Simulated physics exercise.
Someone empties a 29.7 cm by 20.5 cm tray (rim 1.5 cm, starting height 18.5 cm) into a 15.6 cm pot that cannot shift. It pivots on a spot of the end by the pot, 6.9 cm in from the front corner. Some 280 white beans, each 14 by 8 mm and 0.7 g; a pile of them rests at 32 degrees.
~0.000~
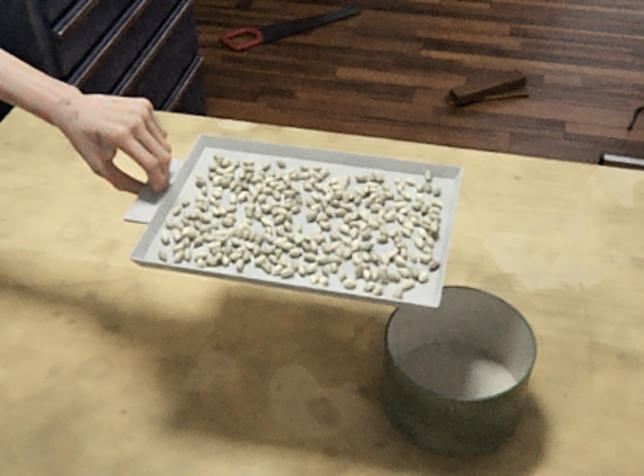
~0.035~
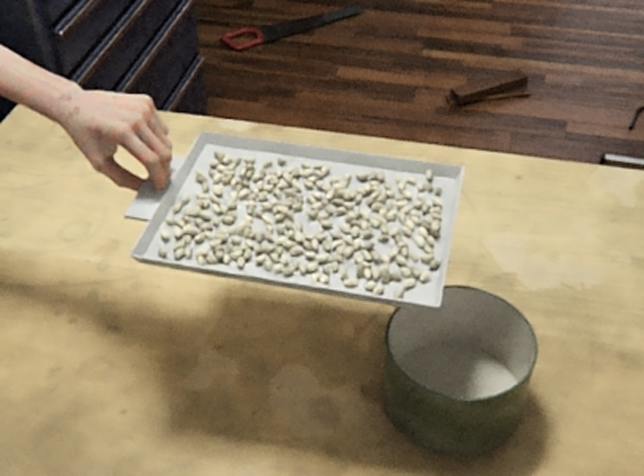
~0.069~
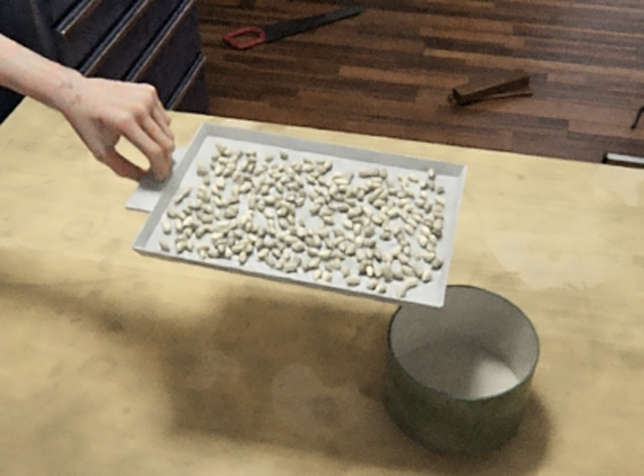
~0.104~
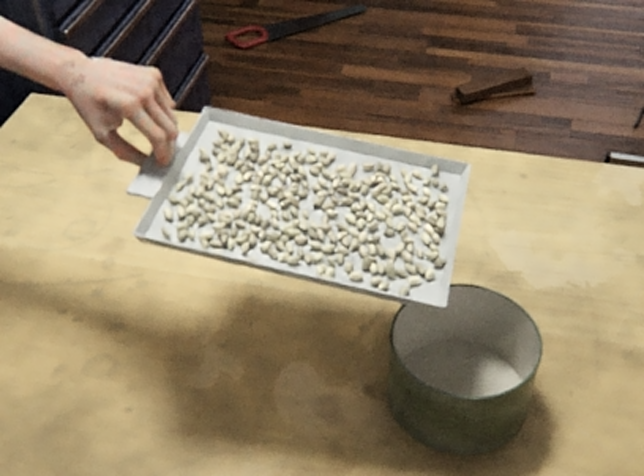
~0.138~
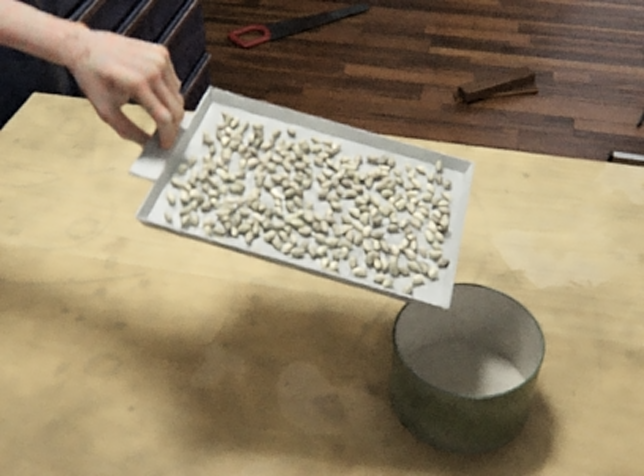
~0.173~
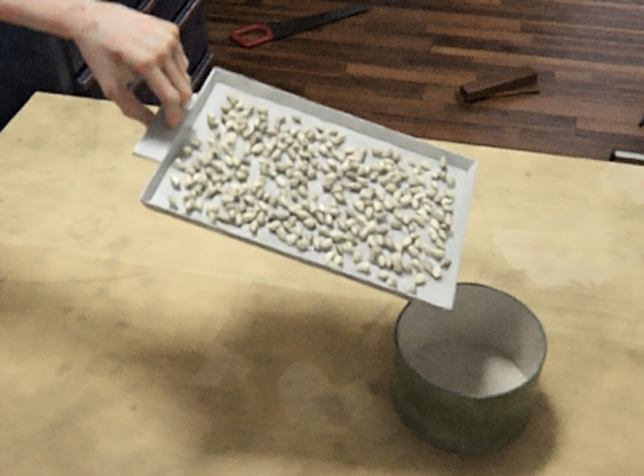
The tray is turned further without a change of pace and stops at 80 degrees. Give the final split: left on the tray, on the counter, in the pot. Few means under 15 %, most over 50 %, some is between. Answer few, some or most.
Tray: Few, counter: Some, pot: Most.
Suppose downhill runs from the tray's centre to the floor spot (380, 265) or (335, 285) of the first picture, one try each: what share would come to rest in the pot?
About 80 and 40 per cent.
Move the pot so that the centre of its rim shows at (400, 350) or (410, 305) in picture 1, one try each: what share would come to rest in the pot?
Some 15 and 5 per cent.
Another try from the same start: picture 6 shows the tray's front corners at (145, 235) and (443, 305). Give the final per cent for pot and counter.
Pot 65, counter 35.
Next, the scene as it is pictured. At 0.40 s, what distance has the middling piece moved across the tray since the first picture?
About 3 cm.
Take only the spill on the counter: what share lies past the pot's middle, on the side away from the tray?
Roughly 90 per cent.
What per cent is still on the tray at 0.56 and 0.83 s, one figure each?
About 90, 5.
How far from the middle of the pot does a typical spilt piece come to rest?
Roughly 24 cm.
After 0.40 s, tilt 48 degrees; the tray holds 100 %, the pot 0 %.
After 0.56 s, tilt 71 degrees; the tray holds 90 %, the pot 0 %.
After 0.83 s, tilt 80 degrees; the tray holds 5 %, the pot 60 %.
By 2.1 s all is still; tray 0 %, counter 35 %, pot 65 %.
